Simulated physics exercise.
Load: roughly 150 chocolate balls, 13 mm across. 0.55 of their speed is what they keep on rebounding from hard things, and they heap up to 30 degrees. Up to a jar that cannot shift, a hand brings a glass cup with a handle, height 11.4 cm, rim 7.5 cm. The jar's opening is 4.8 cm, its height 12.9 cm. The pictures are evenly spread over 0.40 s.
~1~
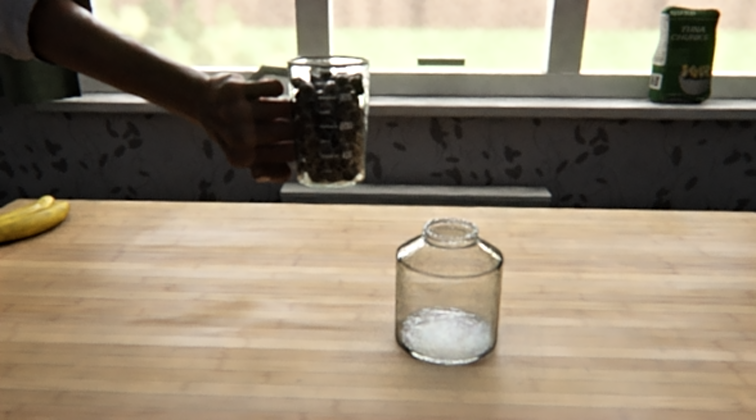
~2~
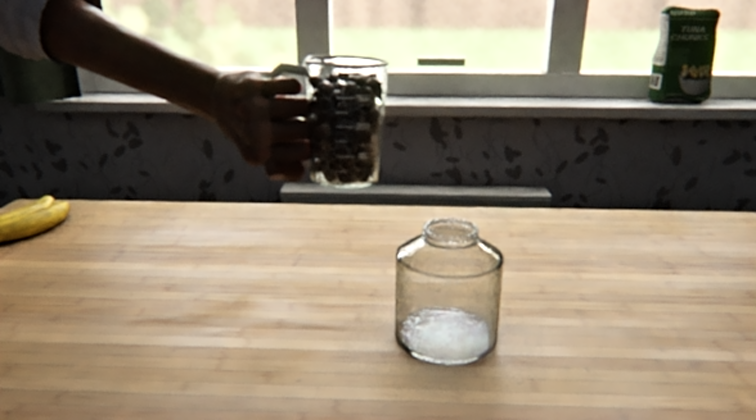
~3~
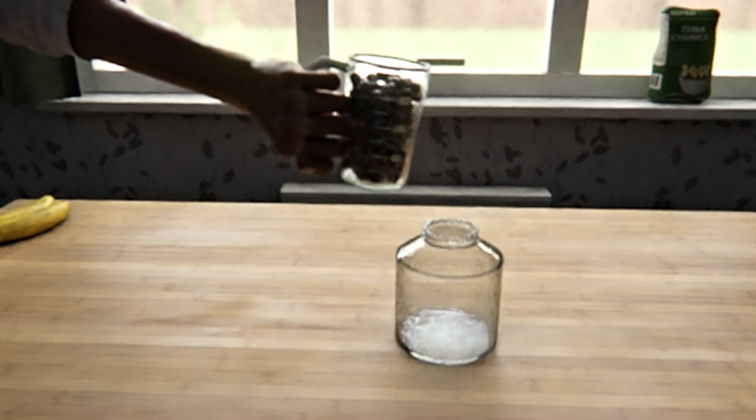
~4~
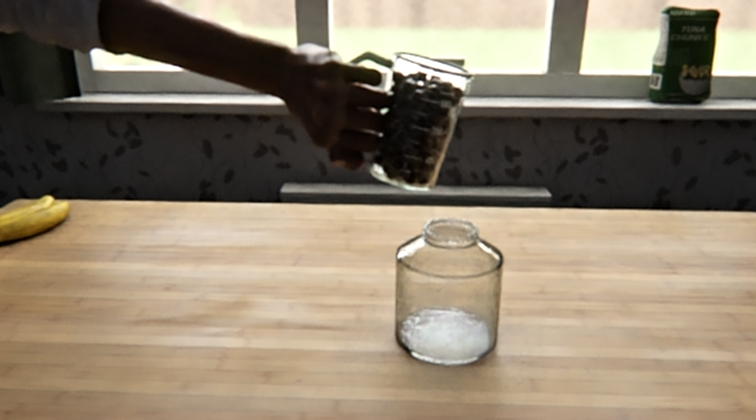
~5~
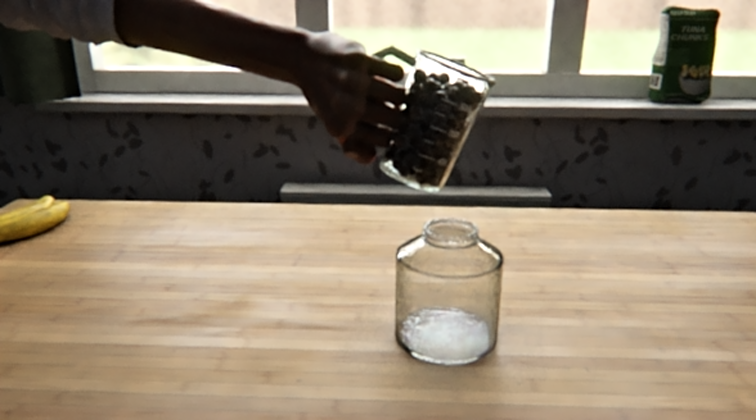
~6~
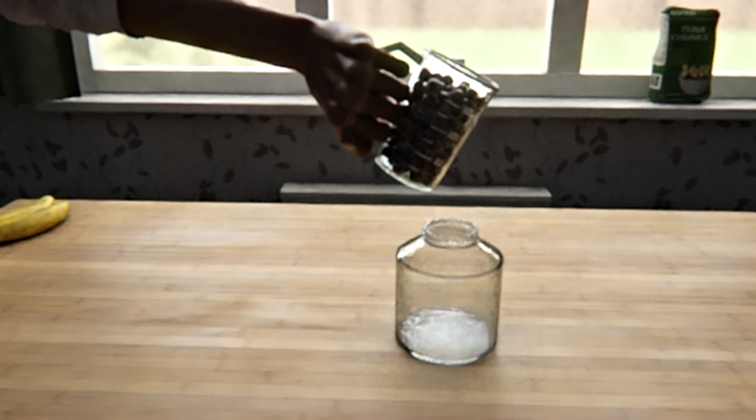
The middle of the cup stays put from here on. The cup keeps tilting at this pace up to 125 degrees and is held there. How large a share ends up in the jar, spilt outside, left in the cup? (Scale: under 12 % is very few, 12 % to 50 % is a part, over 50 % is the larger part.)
Jar very few, spilt the larger part, still above very few.
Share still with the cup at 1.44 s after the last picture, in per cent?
Close to 0 per cent of the load, I'd guess.
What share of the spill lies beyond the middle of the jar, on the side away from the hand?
Some 100 per cent.
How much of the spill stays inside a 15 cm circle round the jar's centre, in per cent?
About 20 per cent.
Then, 0.58 s after the last picture, tilt 73 degrees; the cup holds 100 %, the jar 0 %.
Then, 0.97 s after the last picture, tilt 104 degrees; the cup holds 80 %, the jar 0 %.
Then, 1.44 s after the last picture, tilt 125 degrees; the cup holds 0 %, the jar 0 %.
In the end, jar 0 %, spilt 100 %, still above 0 %.
